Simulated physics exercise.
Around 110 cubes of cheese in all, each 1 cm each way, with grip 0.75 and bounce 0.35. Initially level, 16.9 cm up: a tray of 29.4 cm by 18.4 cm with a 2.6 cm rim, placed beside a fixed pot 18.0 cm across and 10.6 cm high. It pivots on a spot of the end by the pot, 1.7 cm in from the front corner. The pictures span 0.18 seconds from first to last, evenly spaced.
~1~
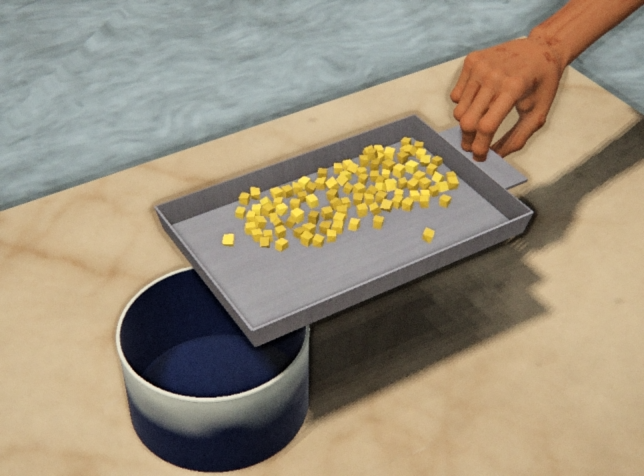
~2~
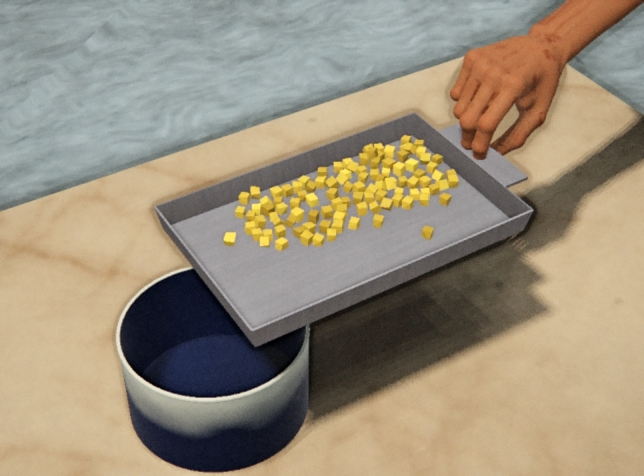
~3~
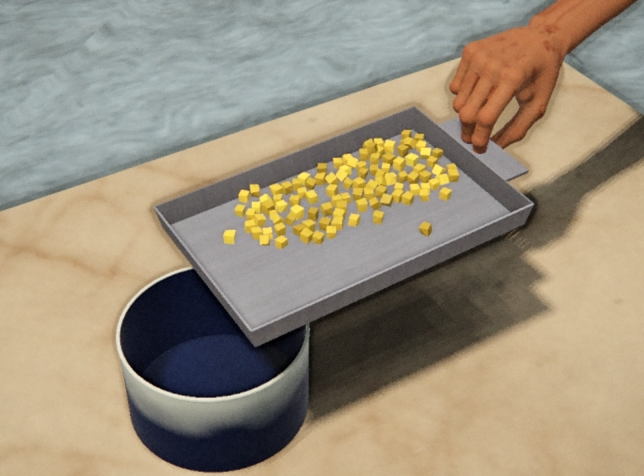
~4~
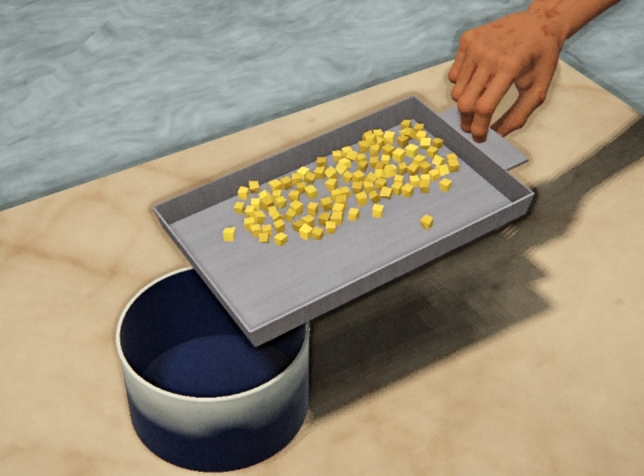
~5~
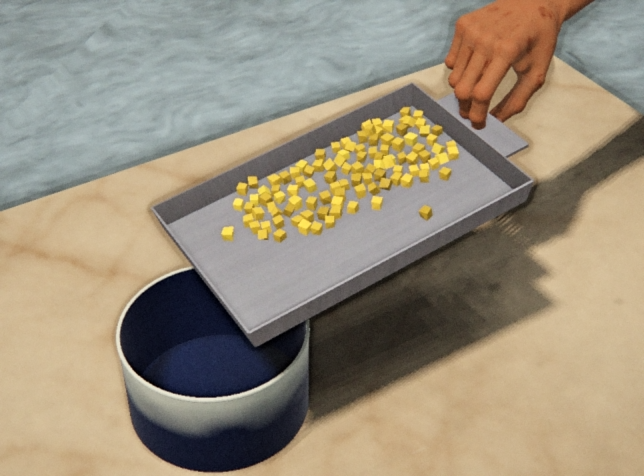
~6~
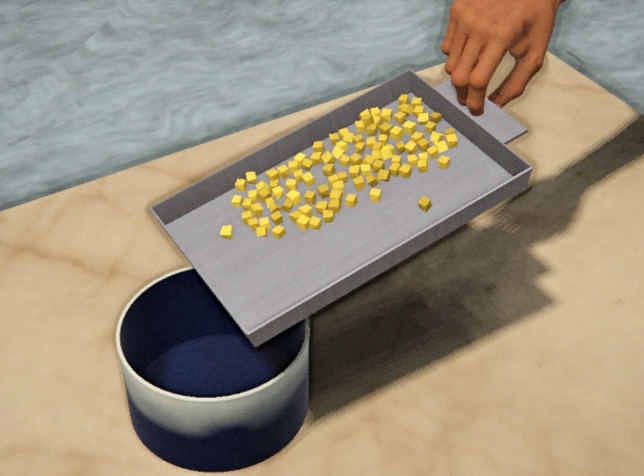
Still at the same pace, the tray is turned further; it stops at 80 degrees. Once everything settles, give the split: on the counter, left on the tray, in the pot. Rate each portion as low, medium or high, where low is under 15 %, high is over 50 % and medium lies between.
Counter medium, tray medium, pot medium.
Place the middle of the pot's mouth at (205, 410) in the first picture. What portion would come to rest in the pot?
With the pot there, close to 25 per cent.
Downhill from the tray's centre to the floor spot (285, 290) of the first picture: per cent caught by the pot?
About 0 per cent.
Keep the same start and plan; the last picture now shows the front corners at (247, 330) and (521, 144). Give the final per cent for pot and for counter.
Pot 15 % / counter 70 %.
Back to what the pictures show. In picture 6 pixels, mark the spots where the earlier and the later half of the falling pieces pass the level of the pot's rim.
First half close to (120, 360), second half close to (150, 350).
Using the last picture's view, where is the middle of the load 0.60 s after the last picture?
Somewhere about (189, 250) in the last view.
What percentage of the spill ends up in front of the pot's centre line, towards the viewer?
Share: Some 50 %.
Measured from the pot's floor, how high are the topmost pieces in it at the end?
It reaches roughly 1.0 cm.
Then, 0.36 s after the last picture, tilt 45 degrees; the tray holds 100 %, the pot 0 %.
Then, 0.60 s after the last picture, tilt 67 degrees; the tray holds 95 %, the pot 0 %.
Then, 0.95 s after the last picture, tilt 80 degrees; the tray holds 40 %, the pot 20 %.
In the end, counter 35 %, tray 40 %, pot 25 %.
